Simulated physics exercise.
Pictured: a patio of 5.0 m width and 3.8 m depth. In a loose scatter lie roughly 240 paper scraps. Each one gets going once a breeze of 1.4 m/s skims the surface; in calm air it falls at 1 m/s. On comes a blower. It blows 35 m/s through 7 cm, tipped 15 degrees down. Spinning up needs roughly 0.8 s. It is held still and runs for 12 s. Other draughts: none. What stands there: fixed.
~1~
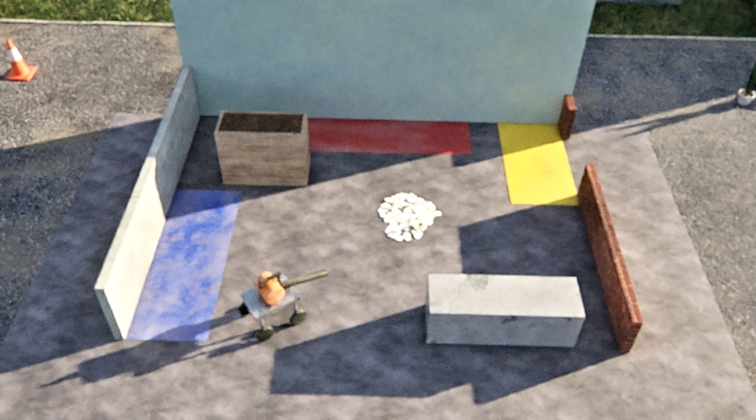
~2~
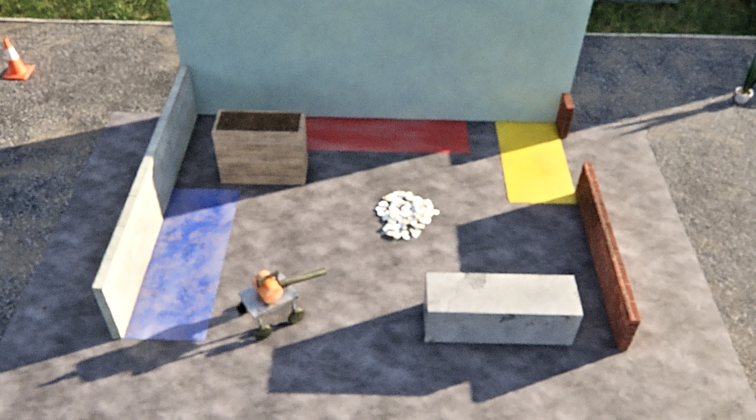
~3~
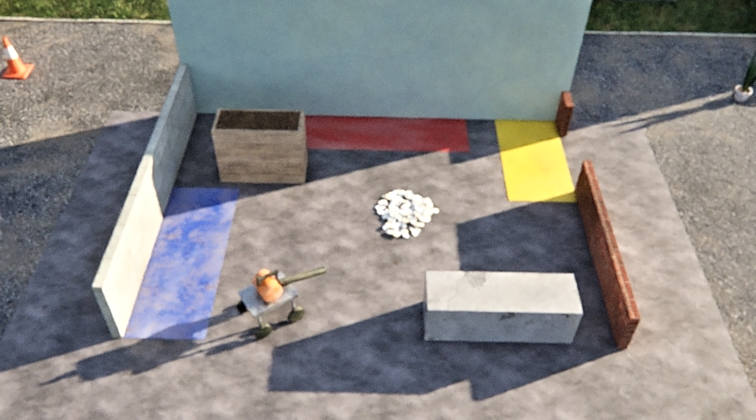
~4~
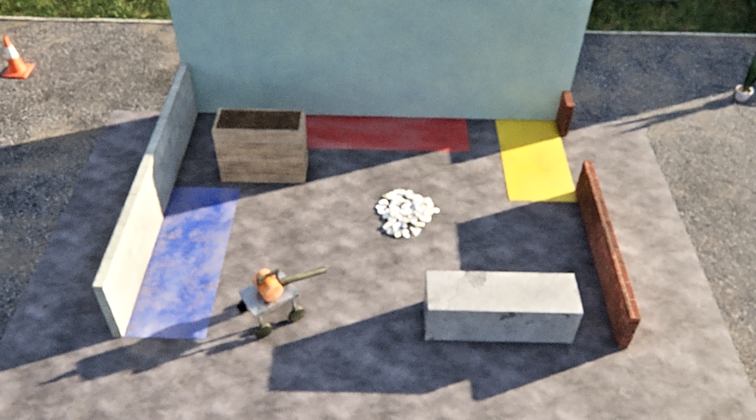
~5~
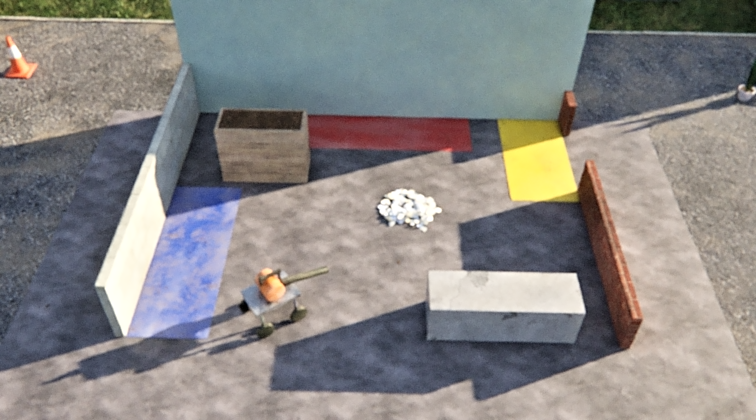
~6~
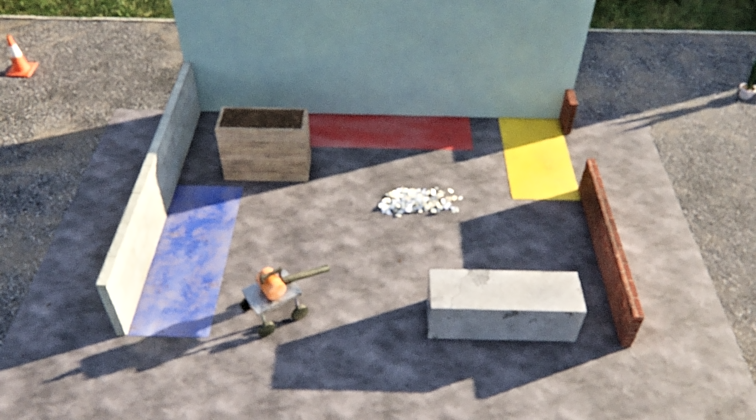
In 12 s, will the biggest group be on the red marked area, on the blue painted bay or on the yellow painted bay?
The biggest group is at the yellow one.
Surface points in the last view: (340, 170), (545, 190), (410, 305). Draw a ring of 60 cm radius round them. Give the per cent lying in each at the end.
I would say some 0 %, 0 % and 0 % respectively.
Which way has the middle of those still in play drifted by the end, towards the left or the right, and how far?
The middle ends up further rightward, approx. 1.4 m.
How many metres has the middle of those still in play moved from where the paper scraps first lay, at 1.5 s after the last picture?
My estimate is about 1.8 m.
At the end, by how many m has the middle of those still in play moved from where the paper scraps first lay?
About 2.4 metres.
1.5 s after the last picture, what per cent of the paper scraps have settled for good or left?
Estimated share: Near 2 %.
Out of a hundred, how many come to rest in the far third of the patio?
I'd estimate around 100 per cent.
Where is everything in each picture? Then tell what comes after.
In the first picture, the middle of the paper scraps is near (407, 216), none has stirred yet and the mouth of the blower is at (327, 273).
In the second picture, the middle of the paper scraps is near (405, 212), none has stirred yet, the red marked area is centred on (376, 134), the blue painted bay is centred on (187, 257) and the yellow painted bay is centred on (534, 160).
In the third picture, the middle of the paper scraps is near (405, 211), none has stirred yet, the top of a stone seat is at (502, 291) and the top of a planter is at (259, 121).
In the fourth picture, the middle of the paper scraps is near (405, 211) and none has stirred yet.
In the fifth picture, the middle of the paper scraps is near (410, 211), the farthest in sight from the blower is at (430, 200) and about 15 % have left their places.
In the sixth picture, the middle of the paper scraps is near (413, 202), the farthest in sight from the blower is at (451, 191) and about 50 % have left their places.
Then, 1.5 s after the last picture, 17 % are on the red marked area, 0 % on the blue painted bay and 40 % on the yellow painted bay; the middle of those still in play is near (489, 140); 2 % have settled or left.
Then, 2.9 s after the last picture, 26 % are on the red marked area, 0 % on the blue painted bay and 51 % on the yellow painted bay; the middle of those still in play is near (508, 124); 24 % have settled or left.
Then, 5.7 s after the last picture, 28 % are on the red marked area, 0 % on the blue painted bay and 55 % on the yellow painted bay; the middle of those still in play is near (507, 122); 41 % have settled or left.
Then, 11.1 s after the last picture, at the end, 28 % are on the red marked area, 0 % on the blue painted bay and 56 % on the yellow painted bay; the middle of those still in play is near (510, 123).
